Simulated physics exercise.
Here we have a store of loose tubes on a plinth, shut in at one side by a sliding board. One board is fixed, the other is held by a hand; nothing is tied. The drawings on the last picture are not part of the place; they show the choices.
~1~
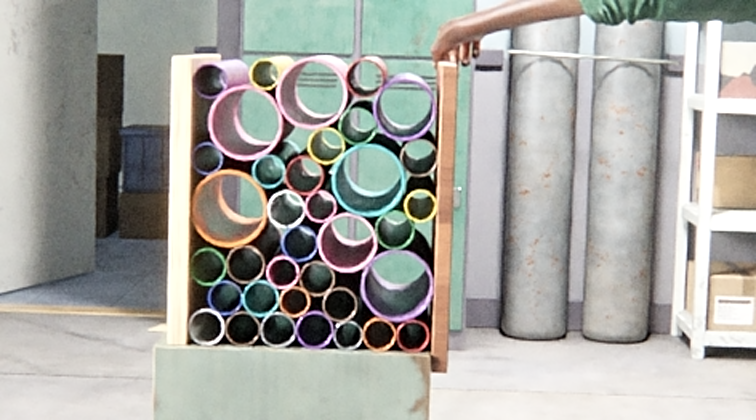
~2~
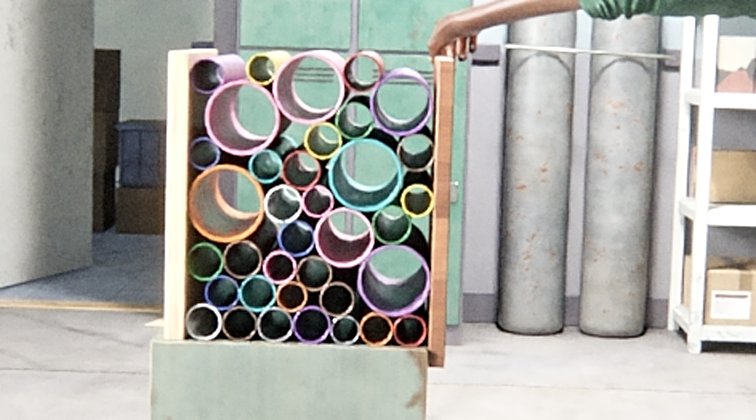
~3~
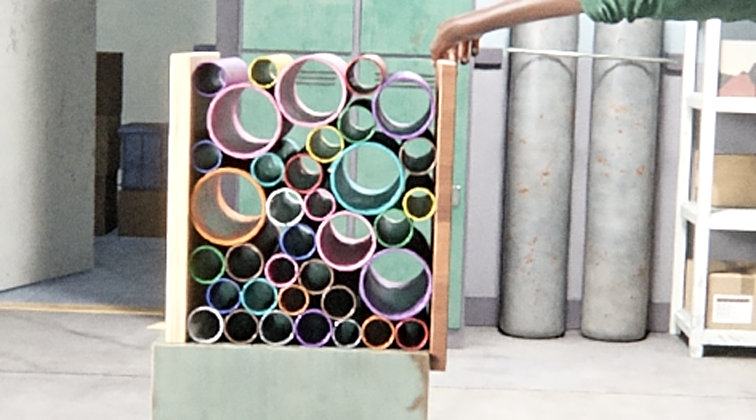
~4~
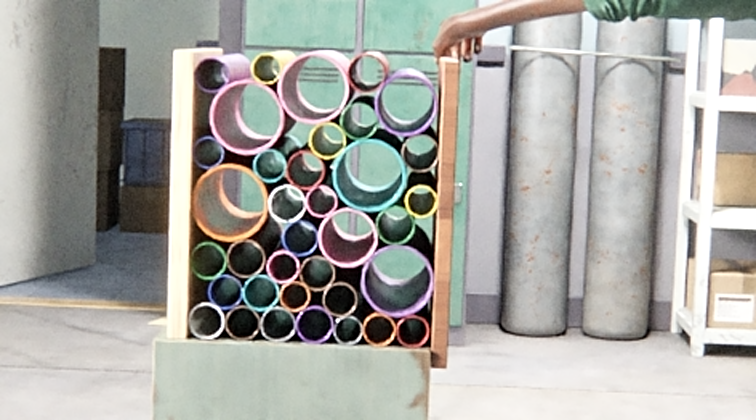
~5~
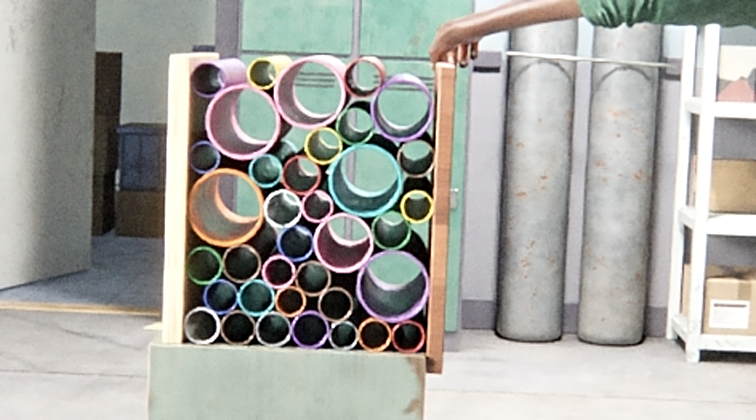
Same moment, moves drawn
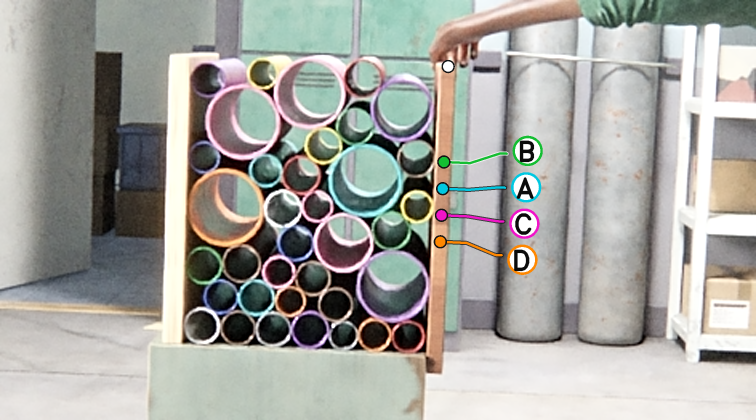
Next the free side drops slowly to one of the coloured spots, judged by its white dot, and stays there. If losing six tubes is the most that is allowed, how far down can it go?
Down to D.
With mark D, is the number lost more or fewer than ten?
Fewer than ten.
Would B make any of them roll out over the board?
No, at B.
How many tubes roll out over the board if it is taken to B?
The count is none.
On the marked copy, A at (443, 189); B at (444, 162); C at (441, 215); D at (440, 242); the white dot at (448, 66).
Following D. Soon after the start, top of the board (437, 141).
Later, top of the board (433, 223).
In the end, top of the board (432, 241), four out over the board.
As for the rest, A none out over the board; B none out over the board; C four out over the board.
